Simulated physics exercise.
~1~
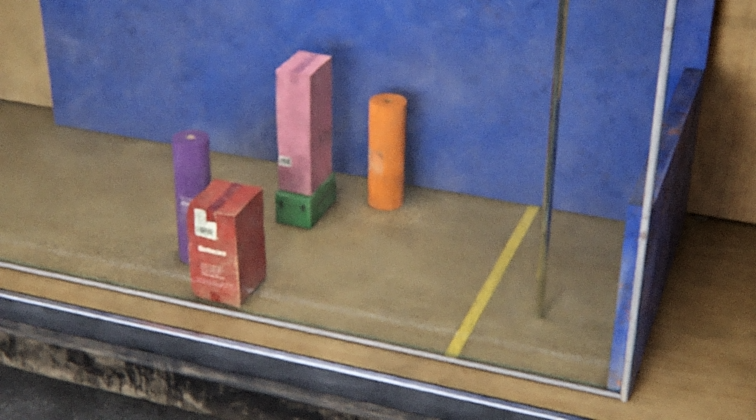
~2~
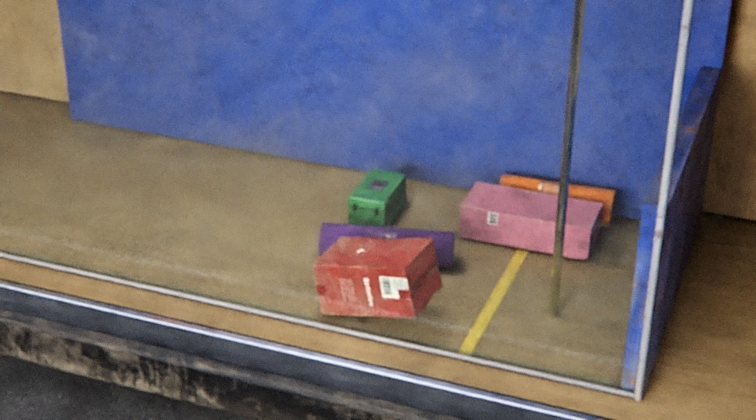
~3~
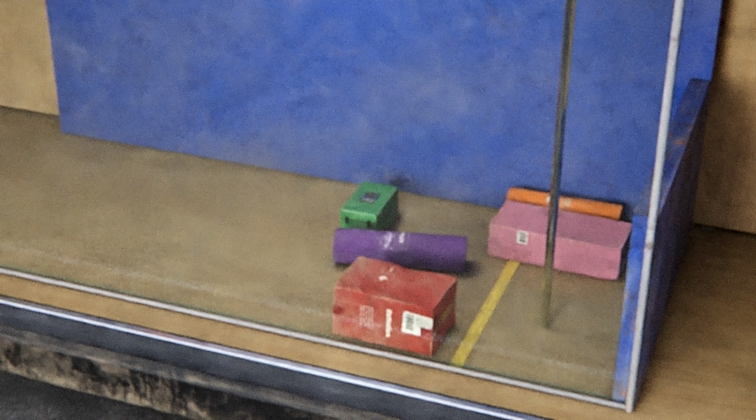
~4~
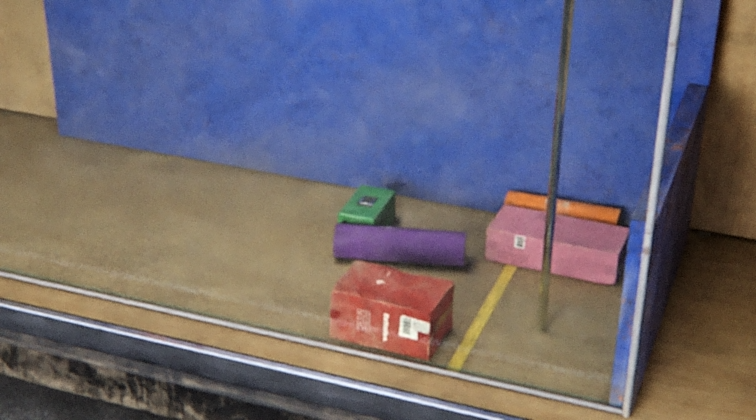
The pink box and four other objects shift right, all but the green one toppling.
